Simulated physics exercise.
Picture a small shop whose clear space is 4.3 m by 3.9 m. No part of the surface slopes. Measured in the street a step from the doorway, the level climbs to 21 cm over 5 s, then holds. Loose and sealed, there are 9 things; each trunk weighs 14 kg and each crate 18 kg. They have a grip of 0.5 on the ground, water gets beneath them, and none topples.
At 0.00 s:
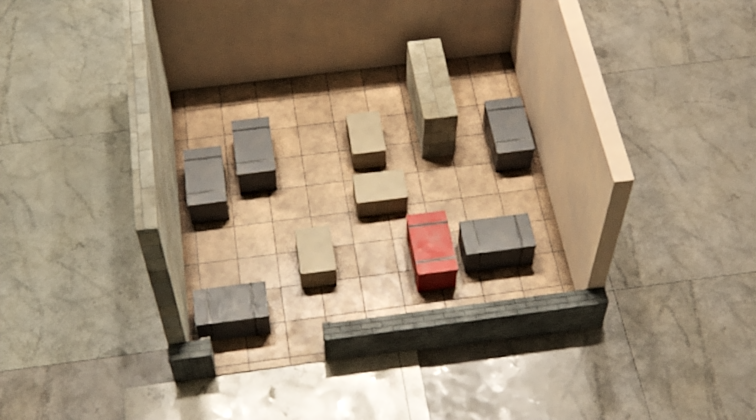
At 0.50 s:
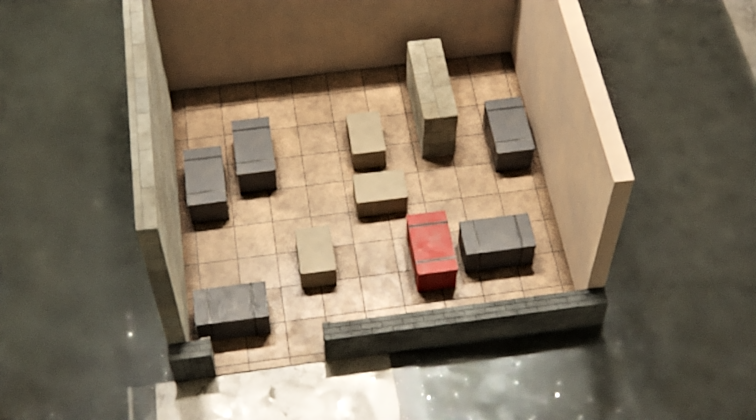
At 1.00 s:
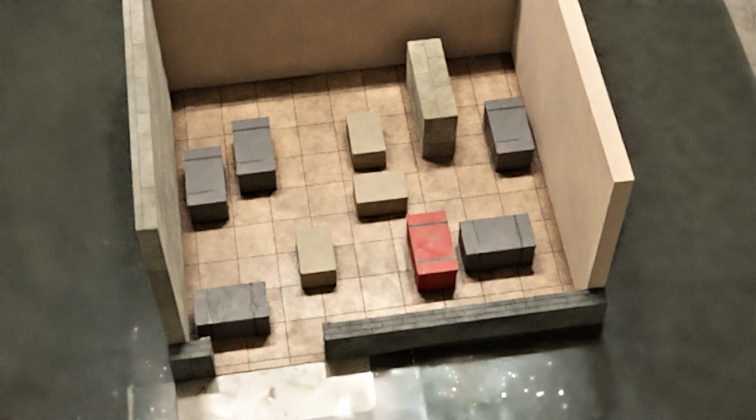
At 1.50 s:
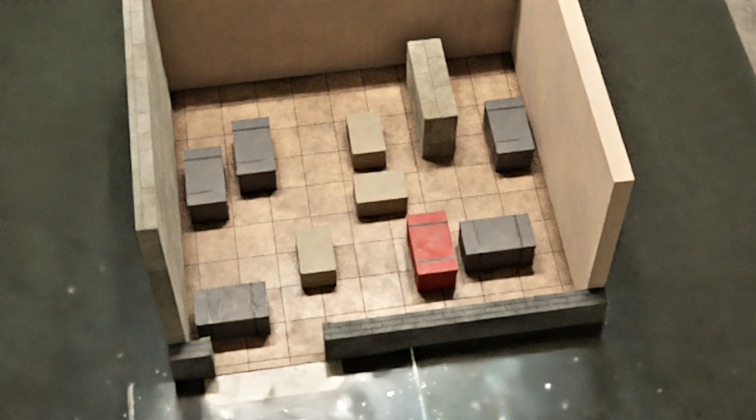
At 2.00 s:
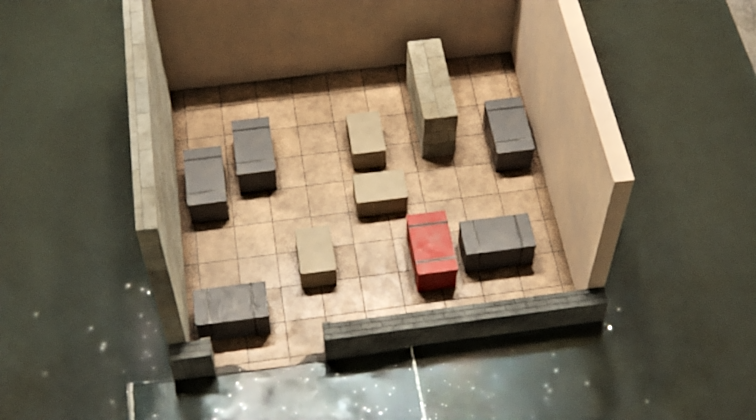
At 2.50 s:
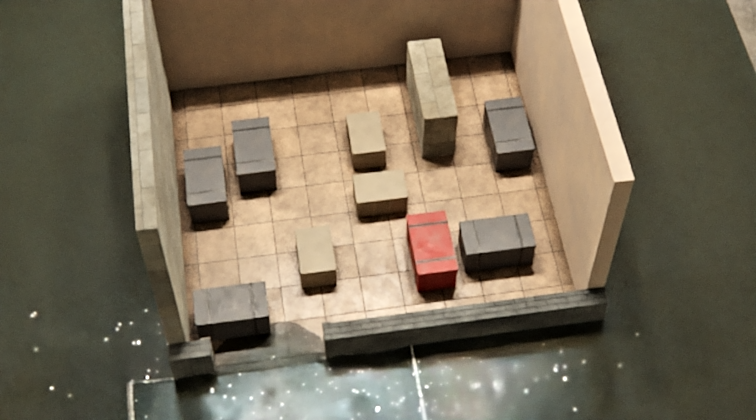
The clip shows a small walled room holding a red trunk among grey and tan blocks, none of which move, as dark water spreads around the outside and then just begins to wet the floor at the front opening.
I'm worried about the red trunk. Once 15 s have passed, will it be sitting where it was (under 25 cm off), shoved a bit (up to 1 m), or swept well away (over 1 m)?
It is pushed a bit.
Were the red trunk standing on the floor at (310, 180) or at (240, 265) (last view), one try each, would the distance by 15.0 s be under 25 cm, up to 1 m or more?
The first start leaves it well away, the second leaves it well away.
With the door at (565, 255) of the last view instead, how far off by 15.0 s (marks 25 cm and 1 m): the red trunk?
The red trunk would go a long distance.
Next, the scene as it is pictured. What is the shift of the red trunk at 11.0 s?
Around 10 cm from the start by that time.
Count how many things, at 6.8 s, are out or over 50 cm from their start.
The number comes to 3.
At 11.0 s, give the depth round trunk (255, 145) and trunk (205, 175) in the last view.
I'd estimate 14 cm for the first and 14 cm for the second.
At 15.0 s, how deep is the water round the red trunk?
About 11 cm.
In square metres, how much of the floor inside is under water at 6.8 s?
At that time the wet patch spans about 10.5 m2.
After 3.5 s the red trunk is near (432, 242), 0.0 m from its start, aground; 0 afloat.
After 6.8 s the red trunk is near (432, 242), 0.0 m from its start, aground; 1 afloat.
After 11.0 s the red trunk is near (443, 242), 0.1 m from its start, aground; 7 afloat.
After 15.0 s the red trunk is near (448, 275), 0.5 m from its start, afloat; 9 afloat.
